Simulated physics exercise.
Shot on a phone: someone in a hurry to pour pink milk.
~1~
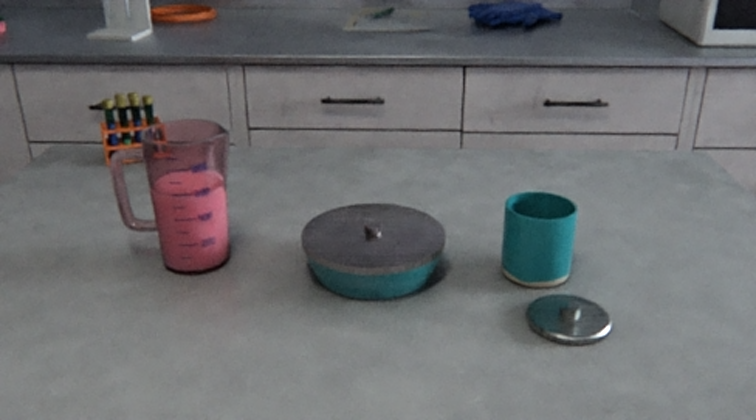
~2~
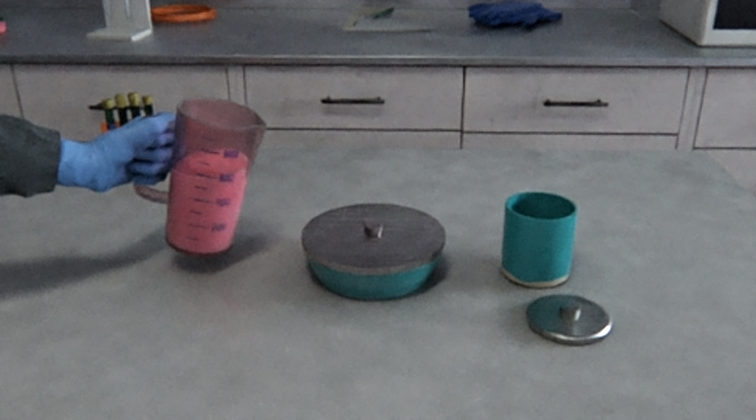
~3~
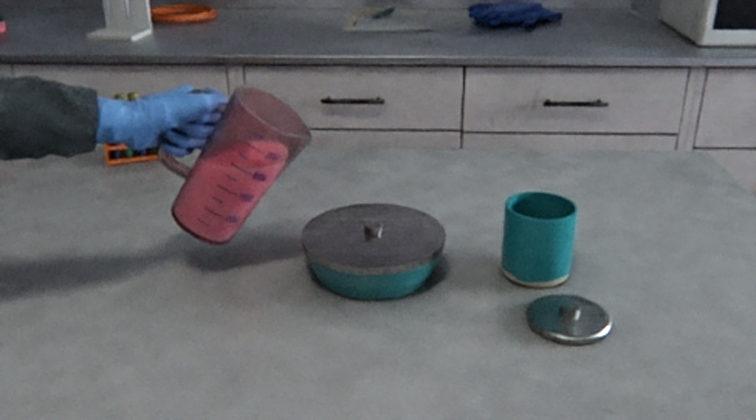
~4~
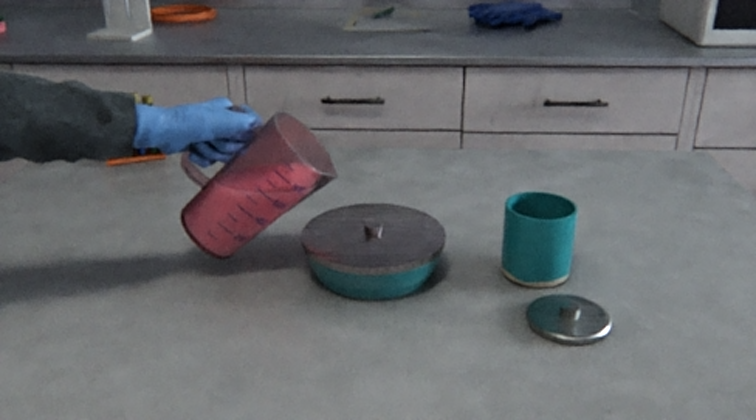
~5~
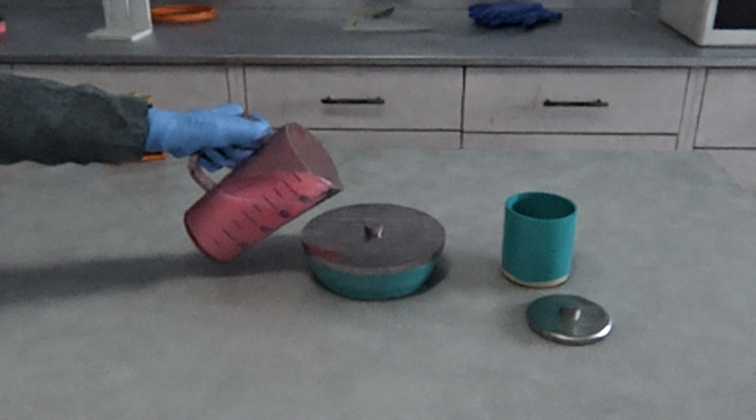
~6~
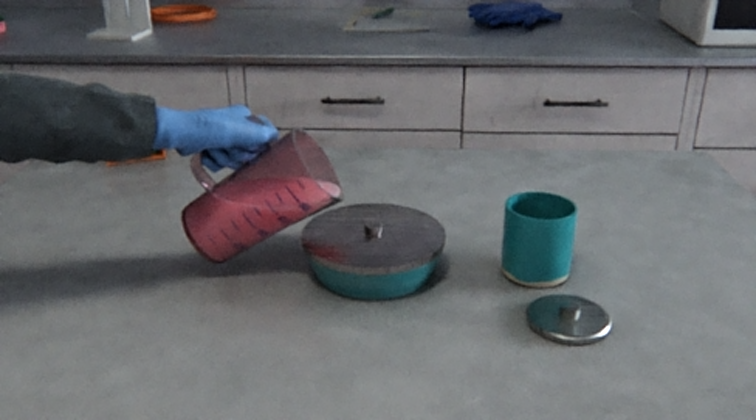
A gloved hand lifts a jug of pink liquid and tilts it rightward beside a lidded dish.
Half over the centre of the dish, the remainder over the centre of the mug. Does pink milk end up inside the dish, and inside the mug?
The dish does not; the mug does.
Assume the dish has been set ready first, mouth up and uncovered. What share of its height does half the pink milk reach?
About 45 per cent.
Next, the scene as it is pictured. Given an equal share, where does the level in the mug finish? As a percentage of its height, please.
It comes up to some 65 per cent.
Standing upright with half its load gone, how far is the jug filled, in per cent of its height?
It comes out at some 30 per cent.
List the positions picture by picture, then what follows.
The first frame shows before the pour; jug (190, 196) about two thirds full; dish (374, 257) with its lid on; mug (538, 242) open.
In the second frame, the jug is on its way; jug about two thirds full, surface at (211, 163); dish (374, 257) with its lid on.
The third frame shows tilting; jug (237, 166) tipped 35° with all of its load; mug (538, 242) open.
The fourth frame shows no stream yet; jug (256, 187) tipped 45° with all of its load; dish (374, 257) with its lid on.
The fifth frame shows still nothing leaves it; jug (262, 195) tipped 50° with all of its load; mug (538, 242) open.
The sixth frame shows on the point of pouring; jug (262, 198) tipped 55° with all of its load; dish (374, 257) with its lid on; mug (538, 242) open.
A moment on, it hits the lid of the dish and runs off.
Further on, the pink milk goes into the mug.
When it is over, the dish is empty, in a puddle; the mug has its share inside.
